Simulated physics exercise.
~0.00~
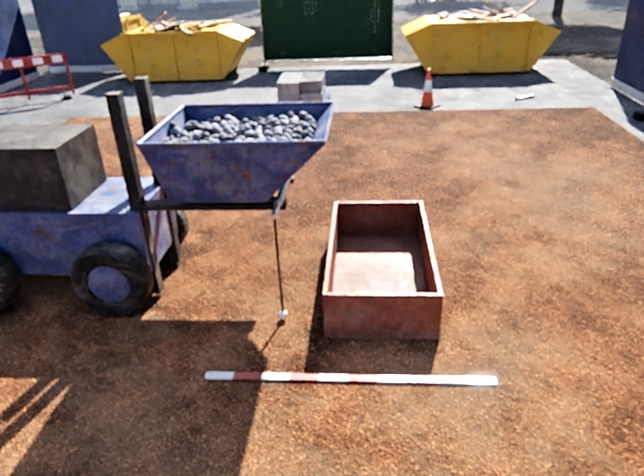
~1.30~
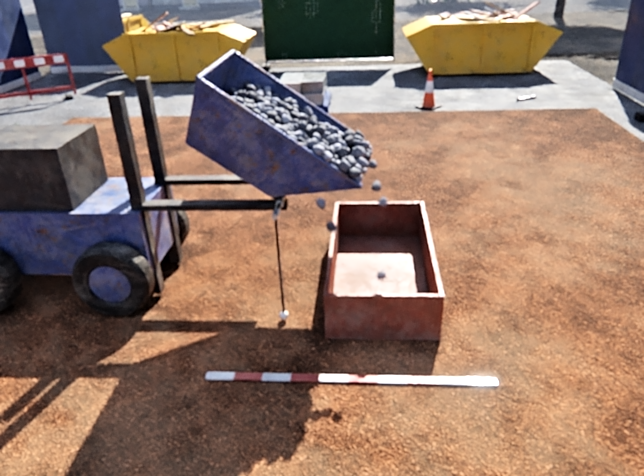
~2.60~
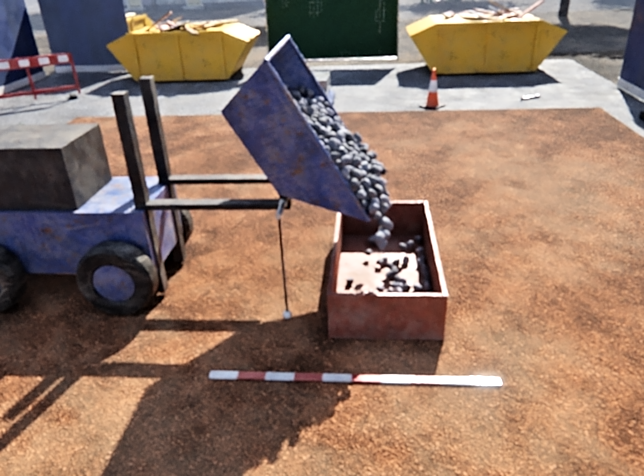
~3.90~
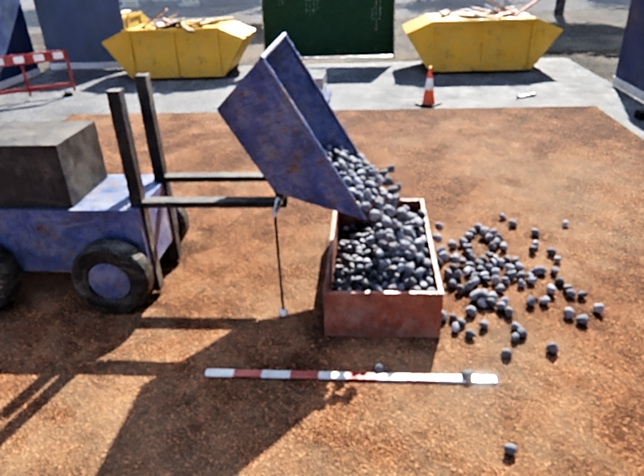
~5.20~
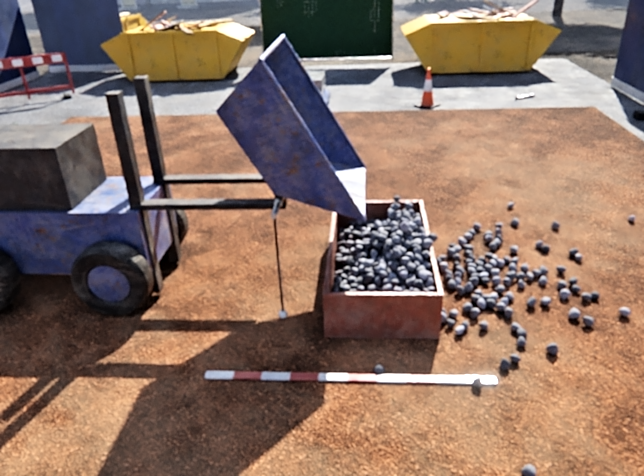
The clip opens on a blue fork truck at the left, holding a skip full of dark, rounded stones above brown ground, with an open reddish bin to its right and a striped staff lying in front. The skip tips to the right, and the first few stones drop toward the bin. It then tilts more steeply, and the stones pour over its lip in a thick stream. They heap up in the bin while others scatter across the ground to the right. At the end the skip stays steeply tipped and looks empty, with most stones piled in the bin.
